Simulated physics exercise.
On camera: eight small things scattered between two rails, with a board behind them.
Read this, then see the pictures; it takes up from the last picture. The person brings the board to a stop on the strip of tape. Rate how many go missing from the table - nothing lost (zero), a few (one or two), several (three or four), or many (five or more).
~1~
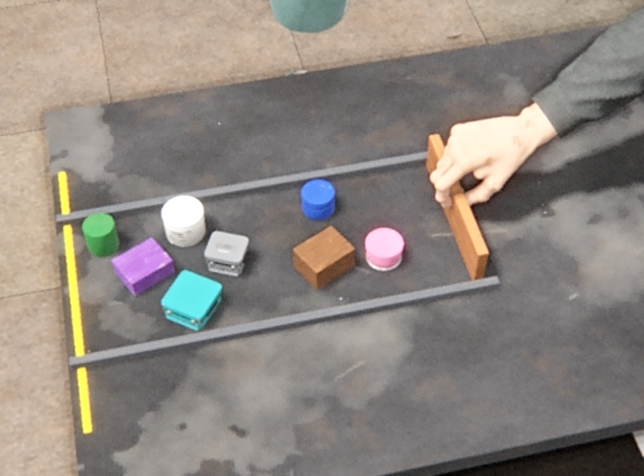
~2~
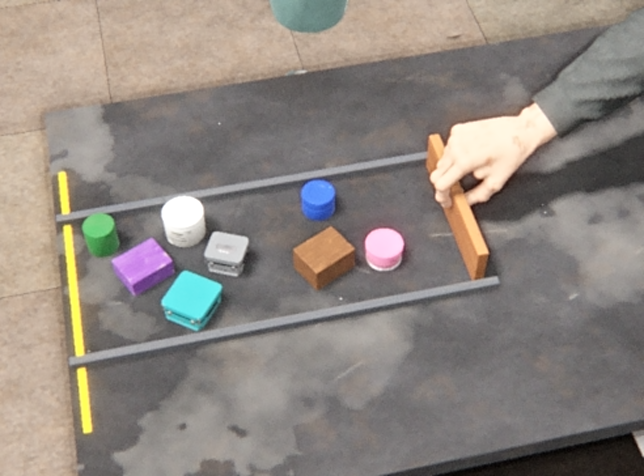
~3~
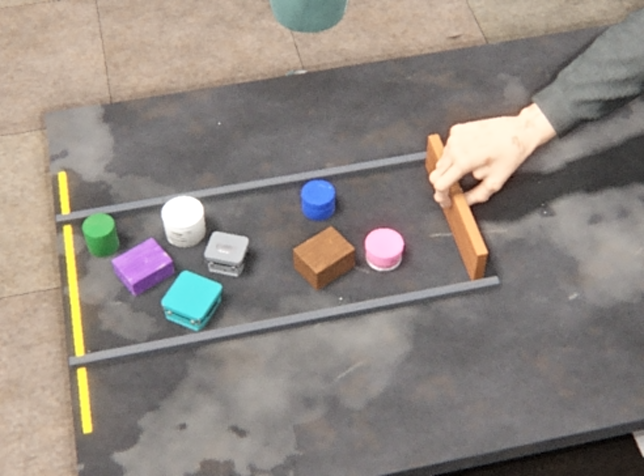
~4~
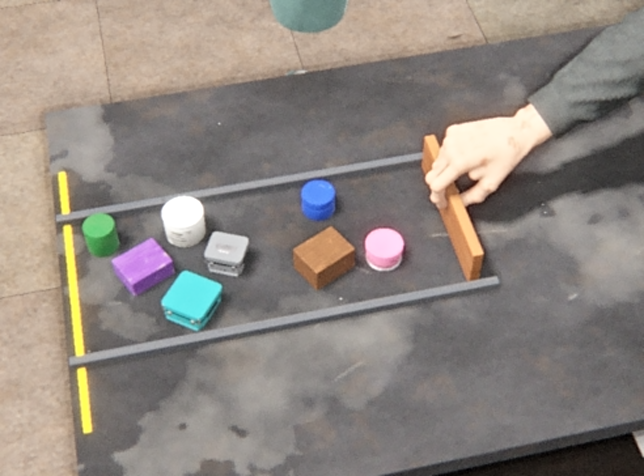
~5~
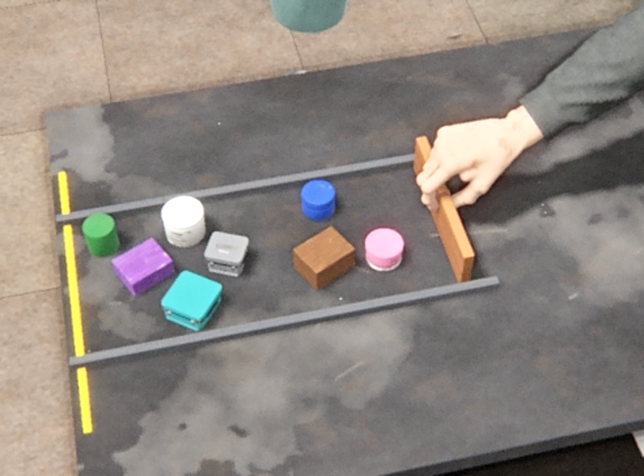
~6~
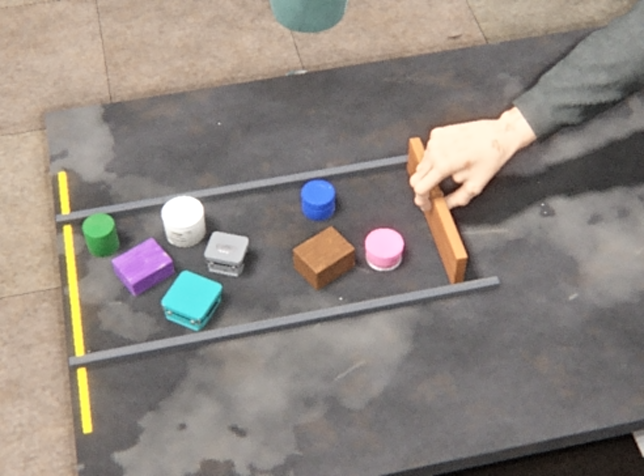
Many, five or more.
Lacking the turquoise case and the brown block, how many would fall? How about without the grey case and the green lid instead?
In order, the numbers are 6 and 6.
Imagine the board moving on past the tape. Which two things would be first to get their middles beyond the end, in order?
Order, earliest first: Purple block, green lid.
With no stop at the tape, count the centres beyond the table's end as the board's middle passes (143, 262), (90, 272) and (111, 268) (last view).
2, 6, 5.
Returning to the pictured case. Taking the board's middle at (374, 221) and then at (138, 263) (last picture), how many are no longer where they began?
That makes 2 at the first spot and 8 at the second.
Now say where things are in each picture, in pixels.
In the first picture, green lid (101, 235); purple block (144, 267); turquoise case (193, 301); board (456, 206); tape (73, 290).
In the second picture, purple block (144, 267); board (456, 206).
In the third picture, turquoise case (193, 302); pink pot (384, 250).
In the fourth picture, green lid (101, 235); white tub (184, 222).
In the fifth picture, purple block (144, 267); grey case (228, 255).
In the sixth picture, green lid (101, 235); purple block (144, 267); turquoise case (193, 302); board (435, 210); tape (73, 290).
A little later, none off yet; green lid at rest near (101, 235); purple block at rest near (144, 267); turquoise case moving near (189, 305).
When it is over, the number that fall off is five or more; down, pink pot, blue lid, brown block, grey case, white tub, turquoise case, purple block and green lid.
